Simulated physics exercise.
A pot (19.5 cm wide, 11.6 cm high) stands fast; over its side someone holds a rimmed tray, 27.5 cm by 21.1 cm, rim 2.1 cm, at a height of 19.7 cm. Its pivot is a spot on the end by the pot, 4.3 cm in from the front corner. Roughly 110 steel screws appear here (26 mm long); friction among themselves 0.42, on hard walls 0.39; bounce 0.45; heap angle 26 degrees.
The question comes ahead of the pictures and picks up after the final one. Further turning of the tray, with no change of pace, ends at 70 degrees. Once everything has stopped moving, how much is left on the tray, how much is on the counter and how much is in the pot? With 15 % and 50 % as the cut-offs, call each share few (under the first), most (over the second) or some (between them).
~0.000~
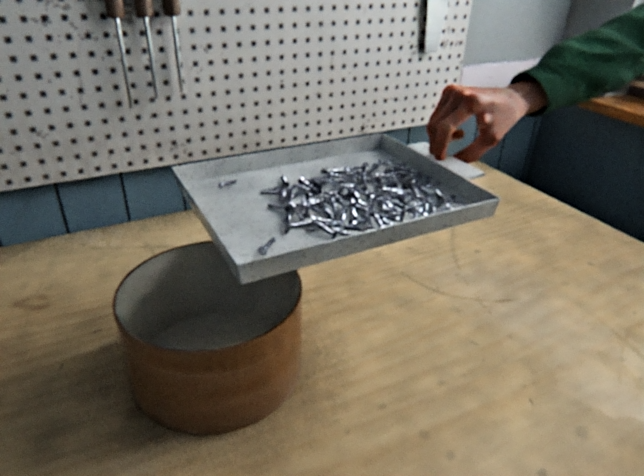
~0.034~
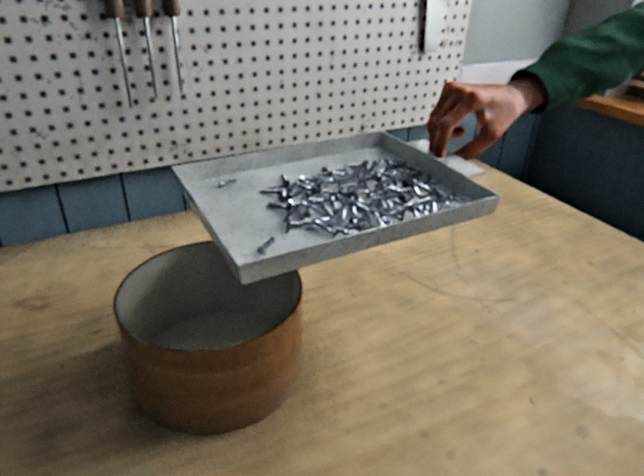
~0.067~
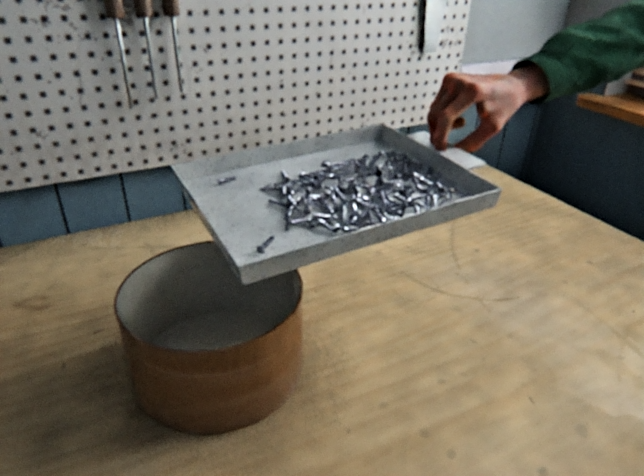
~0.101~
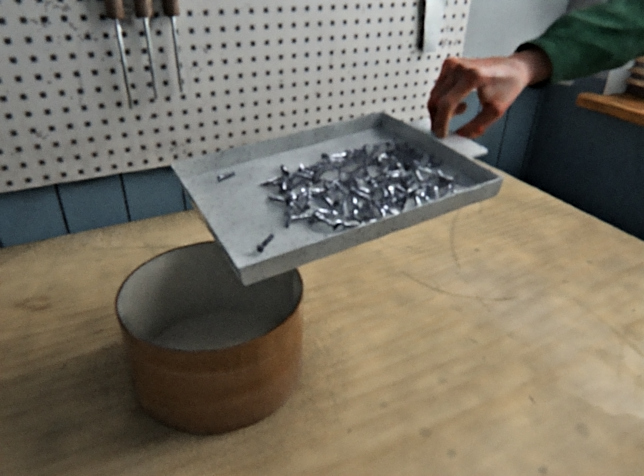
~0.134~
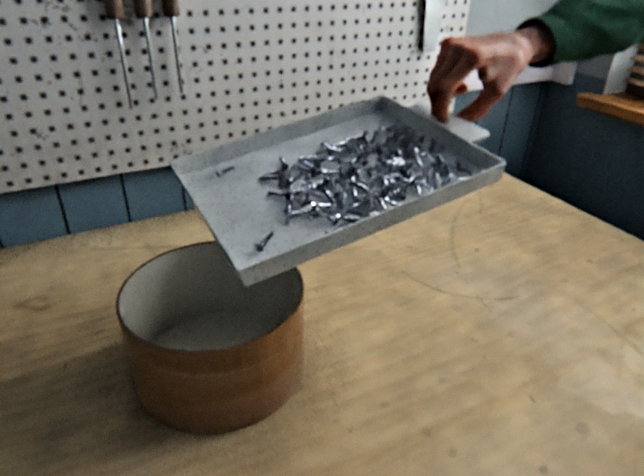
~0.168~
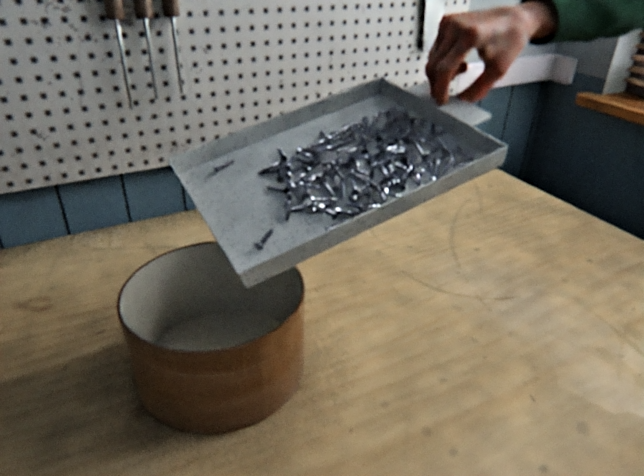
My estimate: Tray: Some, counter: Most, pot: Few.
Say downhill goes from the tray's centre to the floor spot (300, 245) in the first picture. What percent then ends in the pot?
The share comes to about 0 in a hundred.
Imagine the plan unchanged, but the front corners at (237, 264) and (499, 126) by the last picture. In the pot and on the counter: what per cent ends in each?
Pot: 50, counter: 25.
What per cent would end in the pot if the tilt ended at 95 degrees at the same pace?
10 percent.
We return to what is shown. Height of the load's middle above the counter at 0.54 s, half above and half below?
About 24 cm.
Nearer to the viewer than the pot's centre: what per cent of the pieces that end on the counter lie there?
I'd put it at around 100 per cent.
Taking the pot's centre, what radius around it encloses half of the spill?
Roughly 22 cm.
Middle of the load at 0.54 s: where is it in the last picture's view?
(256, 206) or thereabouts.
After 0.39 s, tilt 43 degrees; the tray holds 100 %, the pot 0 %.
After 0.54 s, tilt 62 degrees; the tray holds 100 %, the pot 0 %.
After 0.81 s, tilt 70 degrees; the tray holds 30 %, the pot 0 %.
At rest (2.0 s), tray 25 %, counter 70 %, pot 5 %.
